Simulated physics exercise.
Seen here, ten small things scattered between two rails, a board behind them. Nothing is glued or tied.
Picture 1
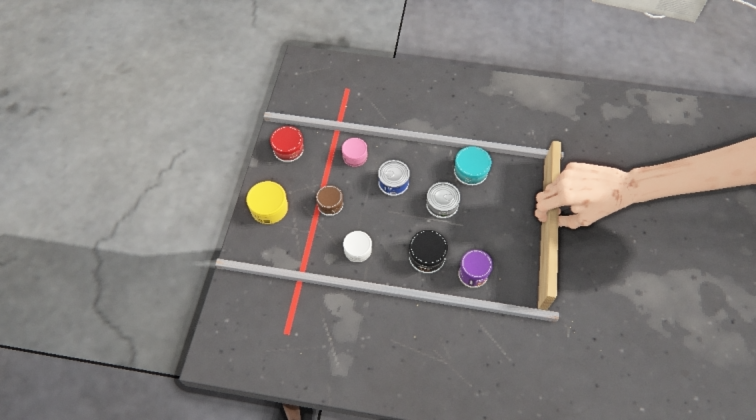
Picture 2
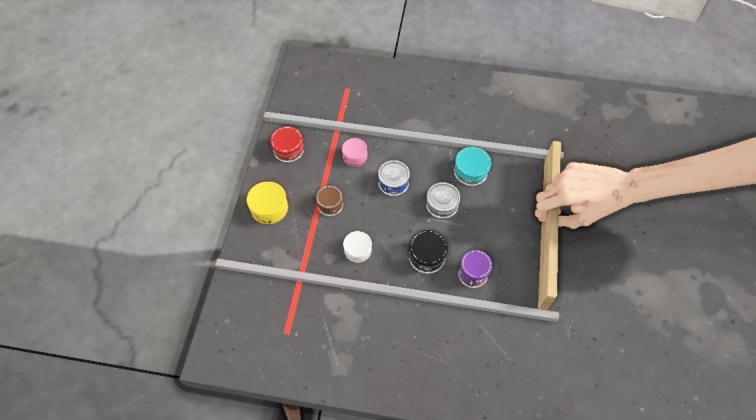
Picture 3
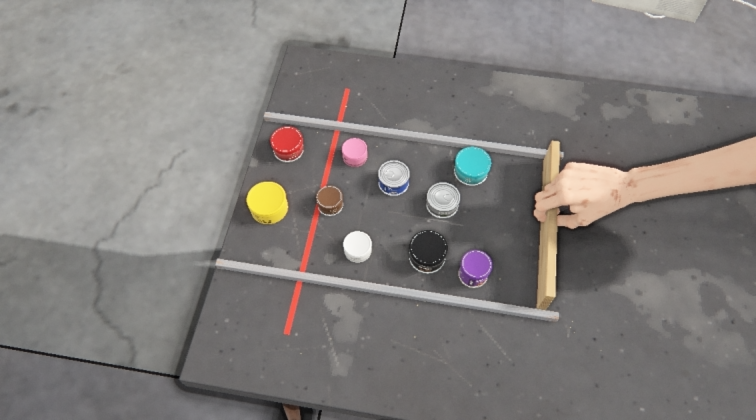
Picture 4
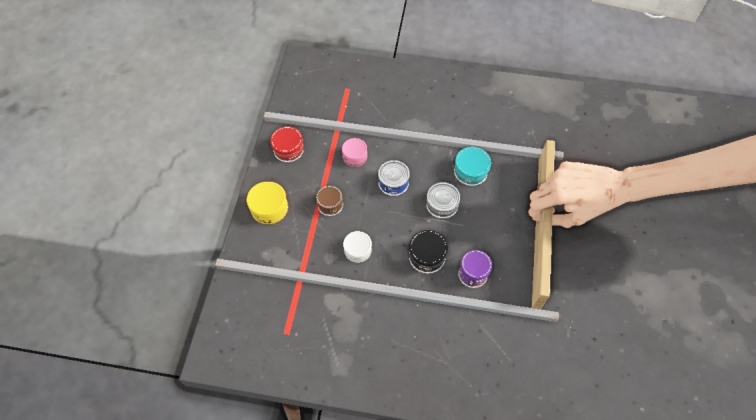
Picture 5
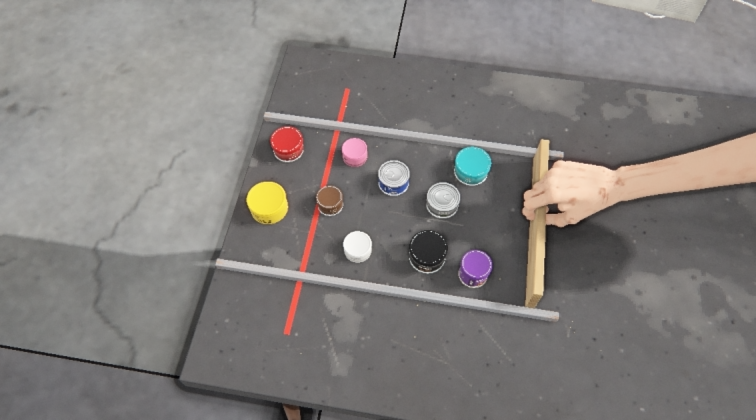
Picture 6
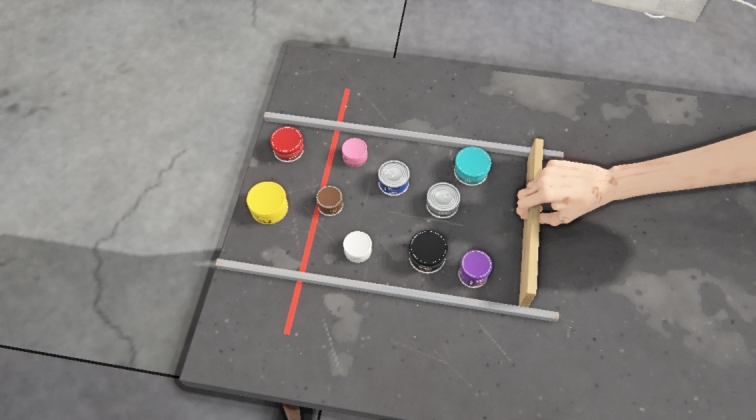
A hand gripping an upright wooden board at the right end of two pale rails stays still at first, then slides it slightly left, without the board touching any container. The dark, worn tabletop is seen from above at an angle, over a cracked grey floor. Between the rails, red and yellow containers sit left of a red line, with brown, pink, white, blue-and-silver, silver, black, turquoise and purple ones rightward, all motionless.
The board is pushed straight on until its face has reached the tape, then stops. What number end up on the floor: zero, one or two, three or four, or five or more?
In the end the number that fall off is zero.
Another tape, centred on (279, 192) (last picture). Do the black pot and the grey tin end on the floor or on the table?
The black pot survives, the grey tin is kept.
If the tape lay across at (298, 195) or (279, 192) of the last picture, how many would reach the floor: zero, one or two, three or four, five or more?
In that order: Either one or two; either three or four.
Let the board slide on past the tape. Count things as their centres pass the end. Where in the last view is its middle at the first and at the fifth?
At (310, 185) for the first, at (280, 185) for the fifth.
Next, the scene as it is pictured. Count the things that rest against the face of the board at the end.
The number is 5.
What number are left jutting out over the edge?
The number is 2.
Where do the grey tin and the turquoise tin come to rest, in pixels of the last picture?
The grey tin stops around (305, 190); the turquoise tin around (317, 137).
Soon after, none off yet; yellow tub at rest near (268, 203); red pot at rest near (288, 145); brown pot at rest near (330, 201).
In the end, the number that fall off is zero.
